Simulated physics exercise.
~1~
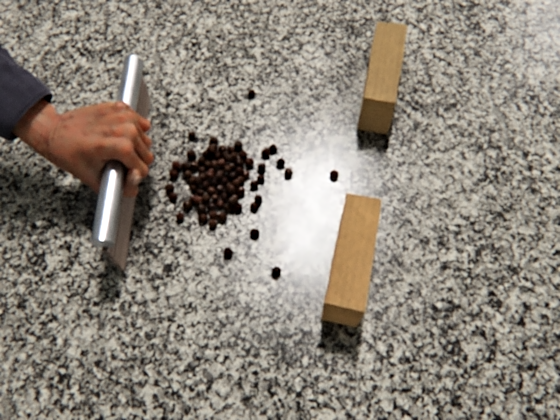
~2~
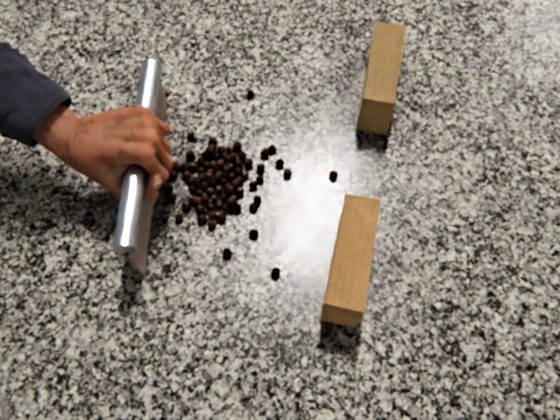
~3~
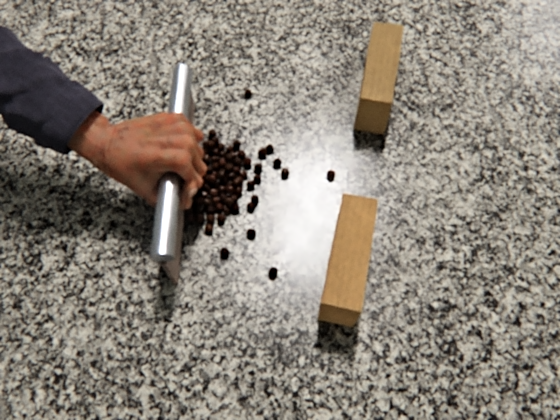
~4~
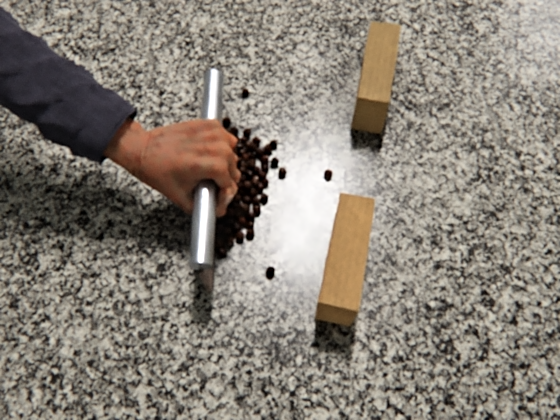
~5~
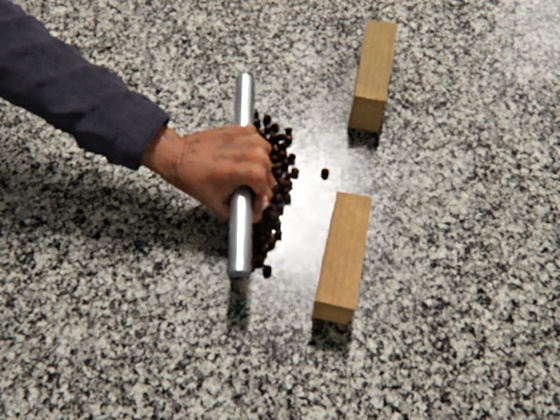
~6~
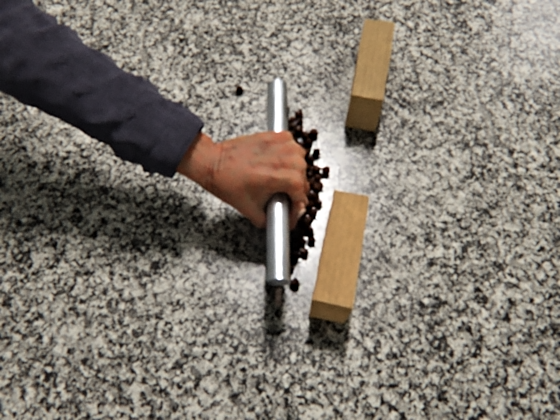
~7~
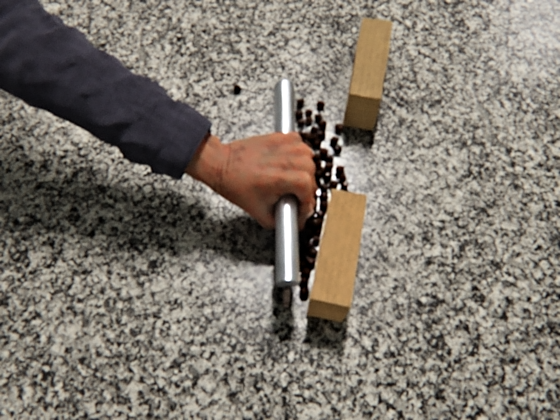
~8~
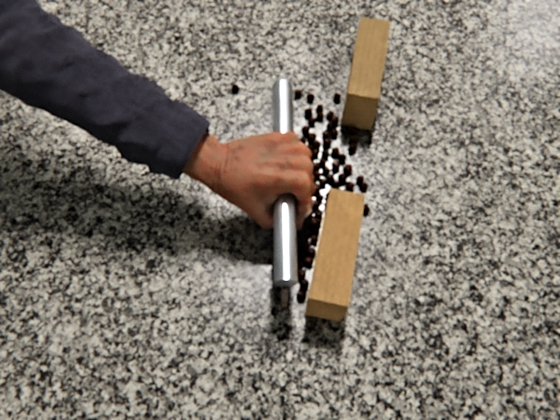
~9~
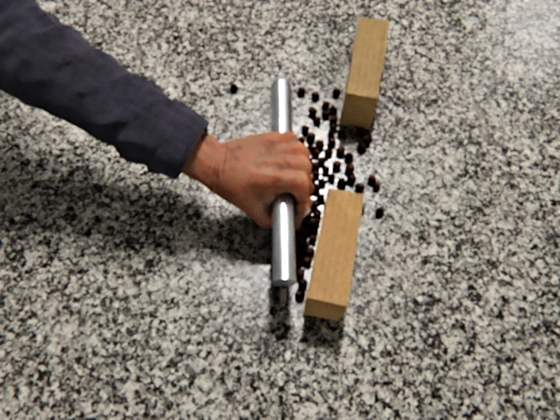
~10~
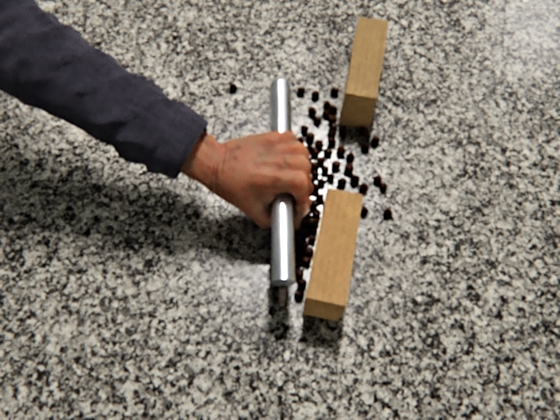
At the start, a hand in a dark sleeve holds a metal scraper on a speckled stone surface, left of a loose pile of small dark brown balls, with two wooden blocks standing apart on the right. The hand pushes the scraper rightwards into the pile. The balls bunch into a tall, narrow band along its edge and are carried towards the blocks. The scraper stops just short of them, and some balls spill into the gap. At the end, a few have rolled past the blocks, while most sit held between the still scraper and the blocks.
